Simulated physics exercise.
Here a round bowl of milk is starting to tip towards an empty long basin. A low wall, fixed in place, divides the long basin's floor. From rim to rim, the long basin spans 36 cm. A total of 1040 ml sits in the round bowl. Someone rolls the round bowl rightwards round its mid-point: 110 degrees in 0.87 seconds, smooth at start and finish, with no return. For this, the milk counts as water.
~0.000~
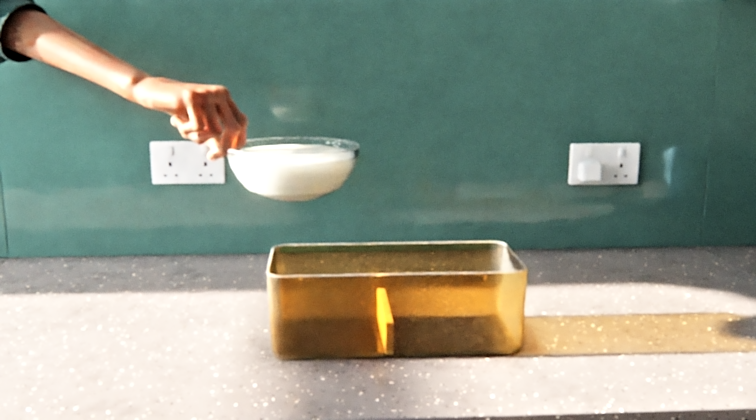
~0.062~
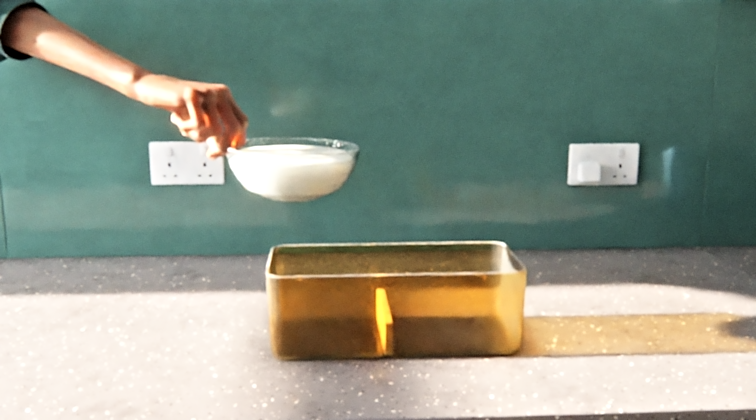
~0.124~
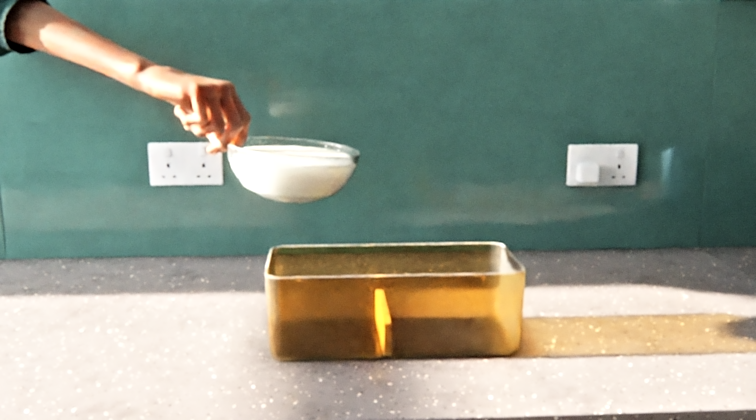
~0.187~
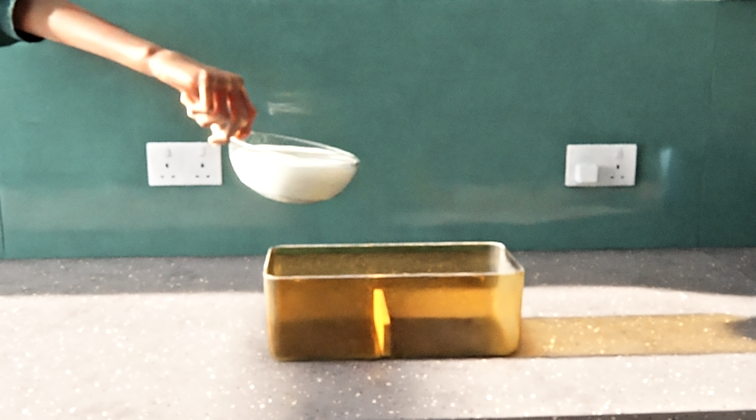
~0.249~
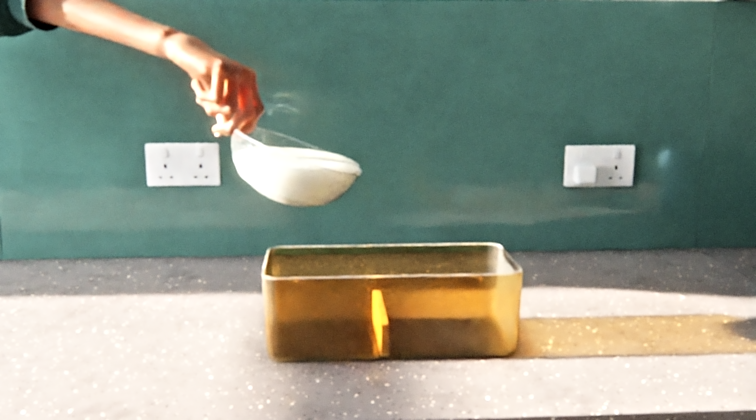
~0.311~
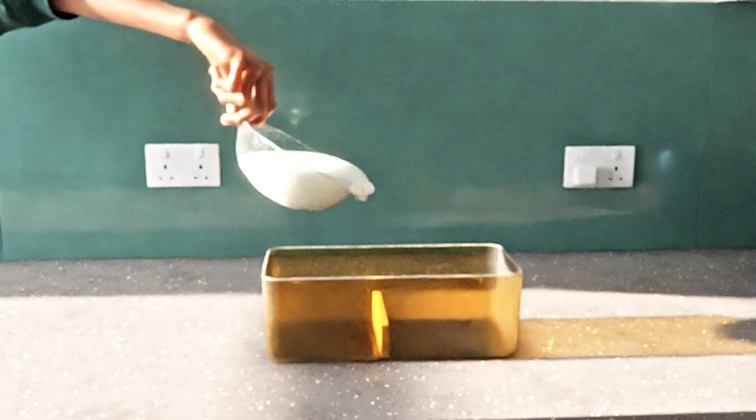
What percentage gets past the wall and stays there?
About 64 per cent.
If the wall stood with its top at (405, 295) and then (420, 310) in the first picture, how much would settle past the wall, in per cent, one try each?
Respectively 40 and 25 %.
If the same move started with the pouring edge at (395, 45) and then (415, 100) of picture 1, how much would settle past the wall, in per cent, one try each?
First 80, then 80 per cent.
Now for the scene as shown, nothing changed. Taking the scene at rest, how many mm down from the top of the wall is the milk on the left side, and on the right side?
Roughly 32 mm on the left side and roughly 24 mm on the right.
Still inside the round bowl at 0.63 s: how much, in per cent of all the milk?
7 %.
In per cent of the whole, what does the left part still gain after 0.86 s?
Close to 1% of the whole.
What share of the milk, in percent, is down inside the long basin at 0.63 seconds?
I reckon close to 72 percent of it.
After 0.63 s the tilt is 90° and 7 per cent is still to pour, 14 is left of the wall and 58 right of it.
After 0.86 s the tilt is 110° and 0 per cent is still to pour, 34 is left of the wall and 61 right of it.
After 1.11 s the tilt is 110° and 0 per cent is still to pour, 35 is left of the wall and 64 right of it.
After 1.37 s the tilt is 110° and 0 per cent is still to pour, 35 is left of the wall and 64 right of it.
In the end 35 per cent lies left of the wall, 64 right of it and 2 outside.
